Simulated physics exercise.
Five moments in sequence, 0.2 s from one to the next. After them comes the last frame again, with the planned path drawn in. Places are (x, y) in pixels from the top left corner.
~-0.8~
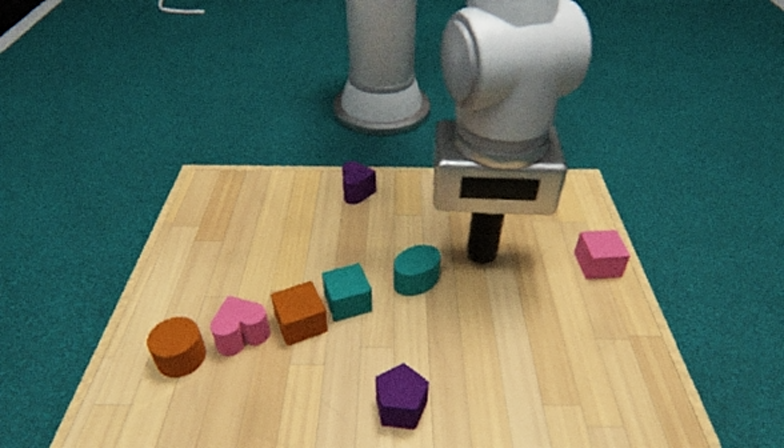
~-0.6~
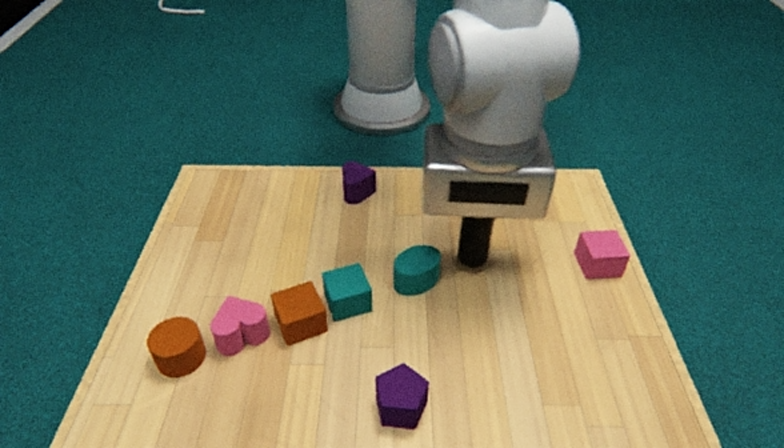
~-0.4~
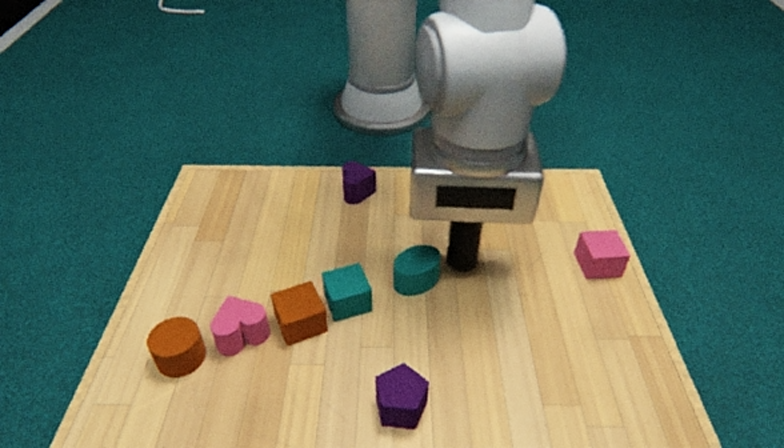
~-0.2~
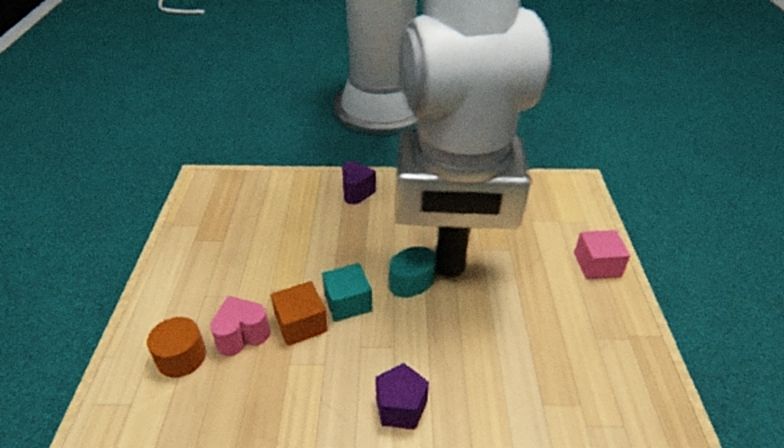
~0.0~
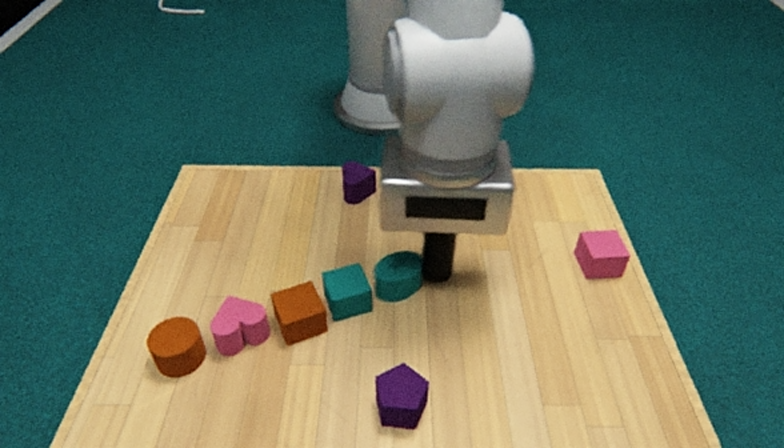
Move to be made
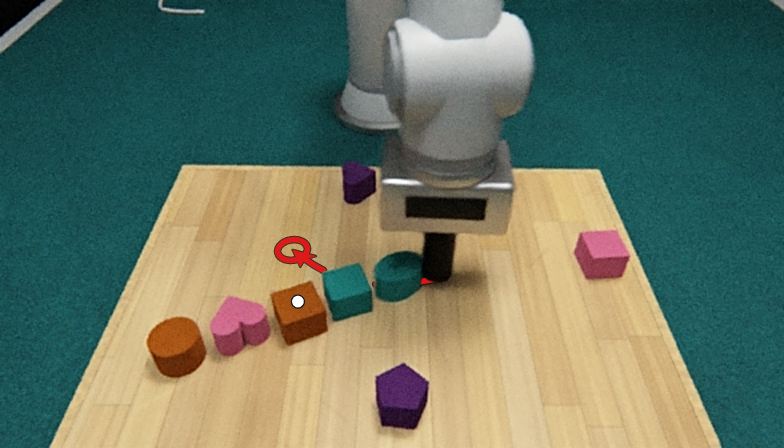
On a wooden board over a green surface, a robot arm with a black pusher moves left toward a slanted row of orange, pink and turquoise blocks, then nudges the turquoise oval slightly left, nearer the turquoise square piece.
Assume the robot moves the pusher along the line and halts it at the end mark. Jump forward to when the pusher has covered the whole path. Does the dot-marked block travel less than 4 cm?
No.
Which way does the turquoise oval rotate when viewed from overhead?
Spin direction: Counter-clockwise.
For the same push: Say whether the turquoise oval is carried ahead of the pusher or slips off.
The pusher will have lost it.
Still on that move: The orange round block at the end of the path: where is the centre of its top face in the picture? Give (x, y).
Final place: (141, 342).
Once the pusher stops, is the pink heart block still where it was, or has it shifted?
It is carried off its spot.
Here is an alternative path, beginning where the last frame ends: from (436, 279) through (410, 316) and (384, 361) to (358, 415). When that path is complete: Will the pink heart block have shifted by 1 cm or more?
My answer is no.
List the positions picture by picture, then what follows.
The first picture shows pusher tip (482, 253); block tops, orange round block (173, 336); pink heart block (236, 314); orange square piece (298, 302); turquoise square piece (346, 281); turquoise oval (417, 259).
The second picture shows pusher (472, 257); blocks unchanged.
The third picture shows pusher (462, 261); blocks unchanged.
The fourth picture shows pusher (450, 266); turquoise oval (413, 261).
The fifth picture shows pusher (437, 271); orange round block (173, 336); pink heart block (236, 314); orange square piece (298, 302); turquoise square piece (346, 281); turquoise oval (398, 265).
Path on the board, from (436, 279) via (382, 285) and (331, 274), ending at (293, 250); the dot is on the orange square piece.
What follows on the original path. One third of the way, pusher (380, 277); orange round block (154, 340); pink heart block (209, 323); orange square piece (262, 318); turquoise square piece (305, 301); turquoise oval (345, 279), turned 30° anticlockwise.
Two thirds of the way, pusher (329, 266); orange round block (141, 342); pink heart block (198, 327), turned 25° clockwise; orange square piece (250, 330), turned 15° clockwise; turquoise square piece (295, 316); turquoise oval (324, 282), turned 90° anticlockwise.
At the end, pusher (291, 242); orange round block (141, 342); pink heart block (198, 327), turned 25° clockwise; orange square piece (250, 330), turned 15° clockwise; turquoise square piece (295, 316); turquoise oval (324, 282), turned 90° anticlockwise.
